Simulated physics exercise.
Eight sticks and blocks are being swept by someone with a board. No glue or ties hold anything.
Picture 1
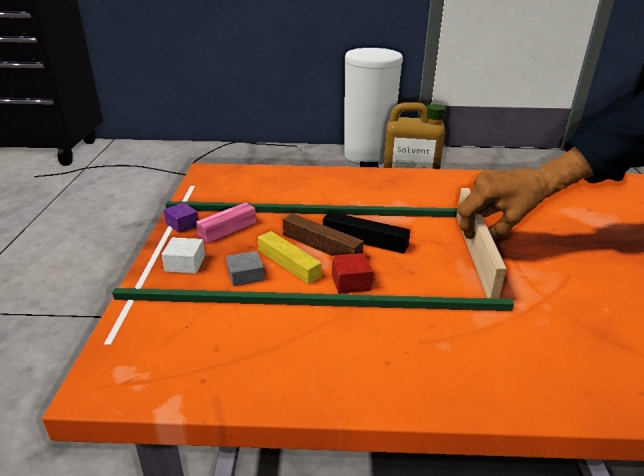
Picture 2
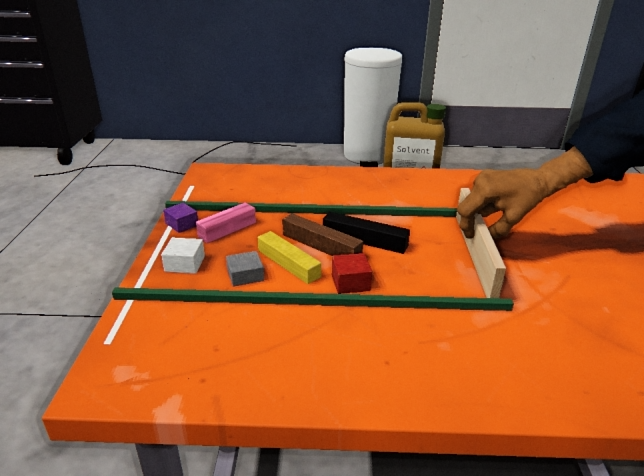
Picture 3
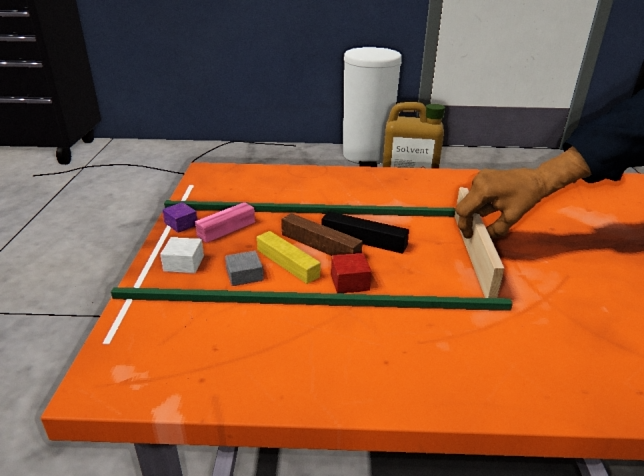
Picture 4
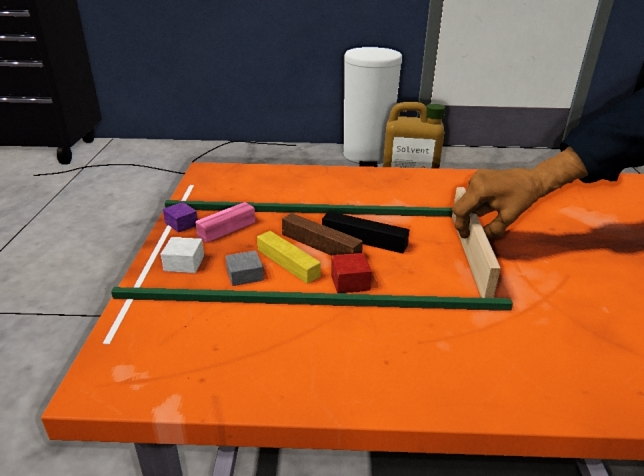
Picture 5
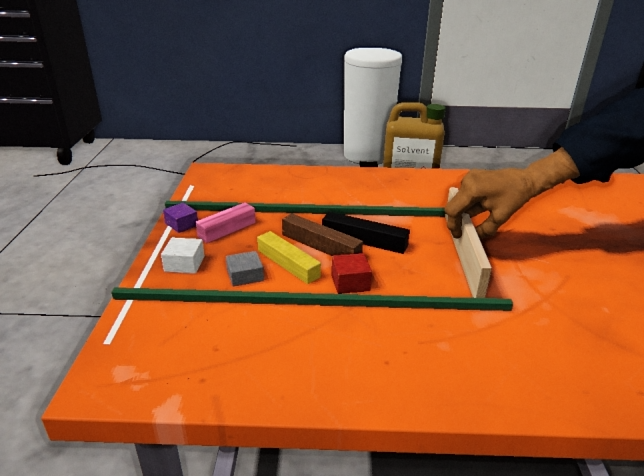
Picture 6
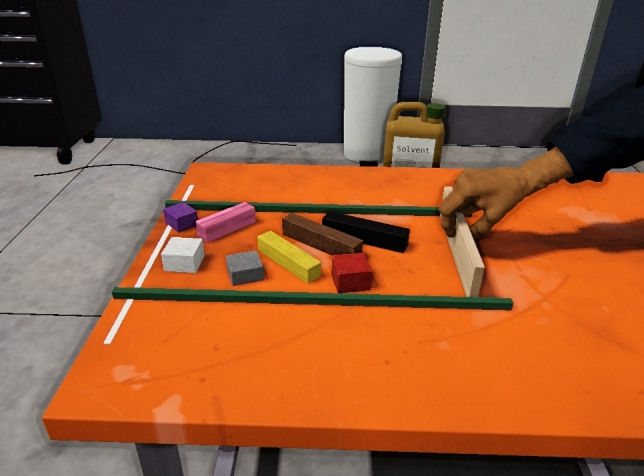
On an orange table, a hand slides a board slightly left near colored blocks.
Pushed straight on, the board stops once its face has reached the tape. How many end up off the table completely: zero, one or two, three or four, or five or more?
Five or more.
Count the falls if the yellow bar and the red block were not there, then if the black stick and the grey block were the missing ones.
Try one: 4; try two: 4.
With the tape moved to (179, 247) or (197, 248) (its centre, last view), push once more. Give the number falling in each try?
Taking the two tries in order, the numbers are 5 and 4.
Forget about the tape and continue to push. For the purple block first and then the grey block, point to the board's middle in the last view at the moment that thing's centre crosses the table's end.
Roughly (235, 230); for the second one, roughly (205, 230).
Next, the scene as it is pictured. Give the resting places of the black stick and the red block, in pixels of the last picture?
First (159, 222), then (122, 271).
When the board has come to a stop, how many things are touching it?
It's 2.
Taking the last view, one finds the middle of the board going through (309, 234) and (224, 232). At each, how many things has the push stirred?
First position 6; second position 8.
Early on, none off yet; purple block at rest near (181, 217); white block at rest near (184, 255); pink stick at rest near (227, 222).
A while later, none off yet; purple block travelled a little near (169, 215); white block travelled about its own width near (162, 252); pink stick travelled about its own width near (180, 223).
Finally, the number that fall off is five or more; lost, brown bar, yellow bar, grey block, pink stick, white block and purple block.
